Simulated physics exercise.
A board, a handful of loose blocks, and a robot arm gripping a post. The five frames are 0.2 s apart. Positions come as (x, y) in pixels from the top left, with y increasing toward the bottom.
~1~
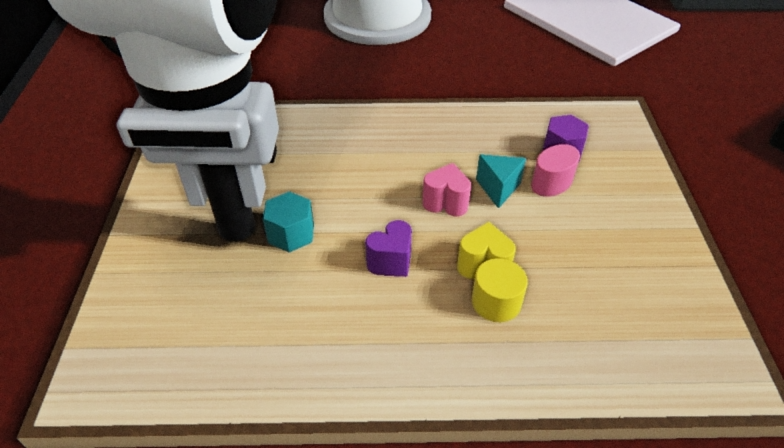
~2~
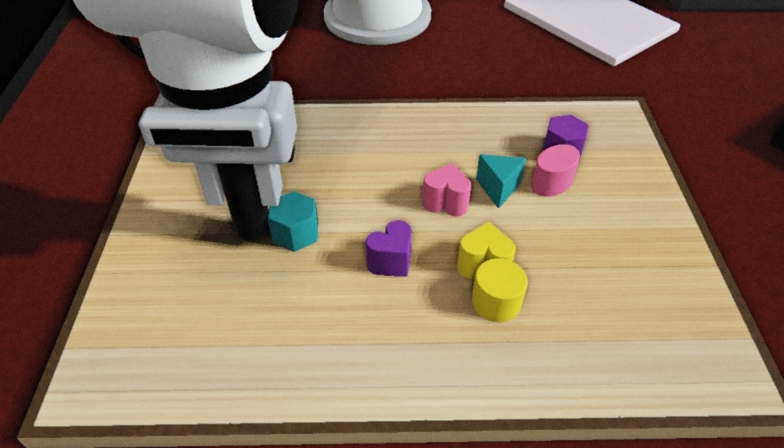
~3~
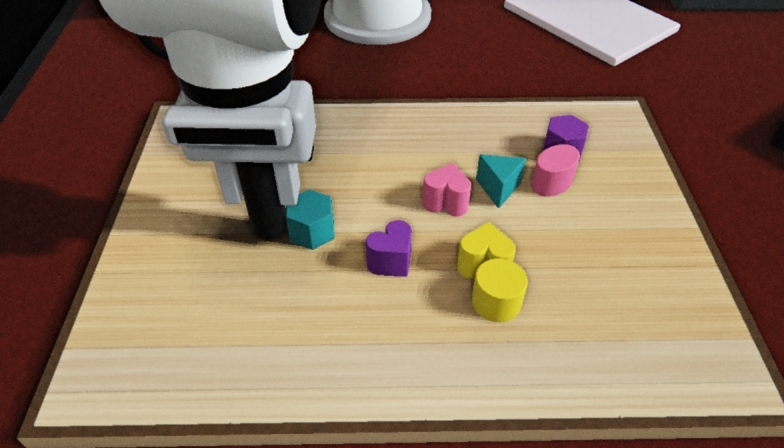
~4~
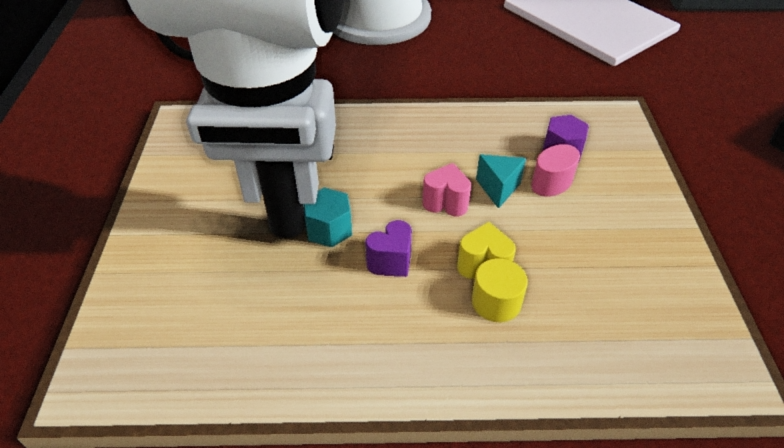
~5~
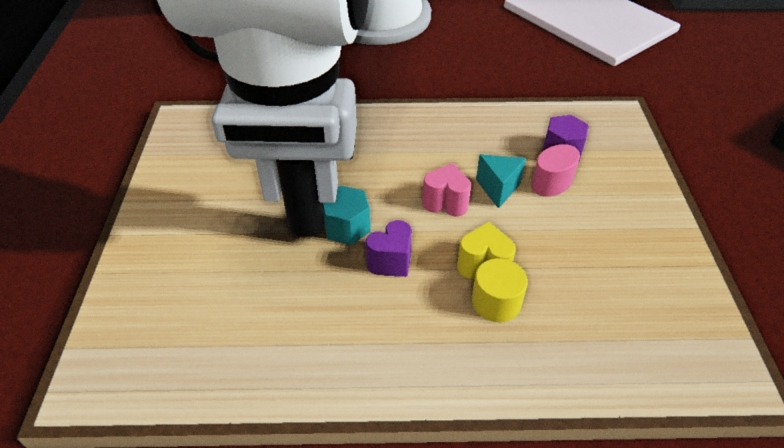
The clip opens with a robot arm holding a dark post against the left side of a turquoise six-sided block on a wooden board. The arm slides the post steadily right, pushing the block a short way until it sits close to the purple heart, while the other blocks stay still.
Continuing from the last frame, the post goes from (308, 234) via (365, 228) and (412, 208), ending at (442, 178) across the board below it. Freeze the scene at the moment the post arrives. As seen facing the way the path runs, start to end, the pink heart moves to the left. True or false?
False.
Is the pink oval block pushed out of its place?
My answer is yes.
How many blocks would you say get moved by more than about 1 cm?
Put simply, three or more blocks are moved more than 1 cm.
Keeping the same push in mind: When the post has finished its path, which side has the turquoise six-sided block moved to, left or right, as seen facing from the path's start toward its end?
Slides right.
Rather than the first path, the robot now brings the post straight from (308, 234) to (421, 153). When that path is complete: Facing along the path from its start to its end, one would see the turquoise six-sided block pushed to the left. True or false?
That is false.
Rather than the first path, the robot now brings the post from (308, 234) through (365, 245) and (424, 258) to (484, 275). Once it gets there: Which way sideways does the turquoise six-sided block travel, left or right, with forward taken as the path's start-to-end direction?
Its sideways move is to the left.
What follows on the original path. One third of the way, post at (364, 219); turquoise six-sided block at (402, 193), turned 15° anticlockwise.
Two thirds of the way, post at (413, 198); turquoise six-sided block at (451, 174); pink heart at (493, 165); turquoise triangular piece at (522, 159); pink oval block at (567, 157).
At the end, post at (443, 168); turquoise six-sided block at (484, 155), turned 35° clockwise; pink heart at (530, 155); turquoise triangular piece at (557, 148); pink oval block at (597, 157), turned 40° clockwise.
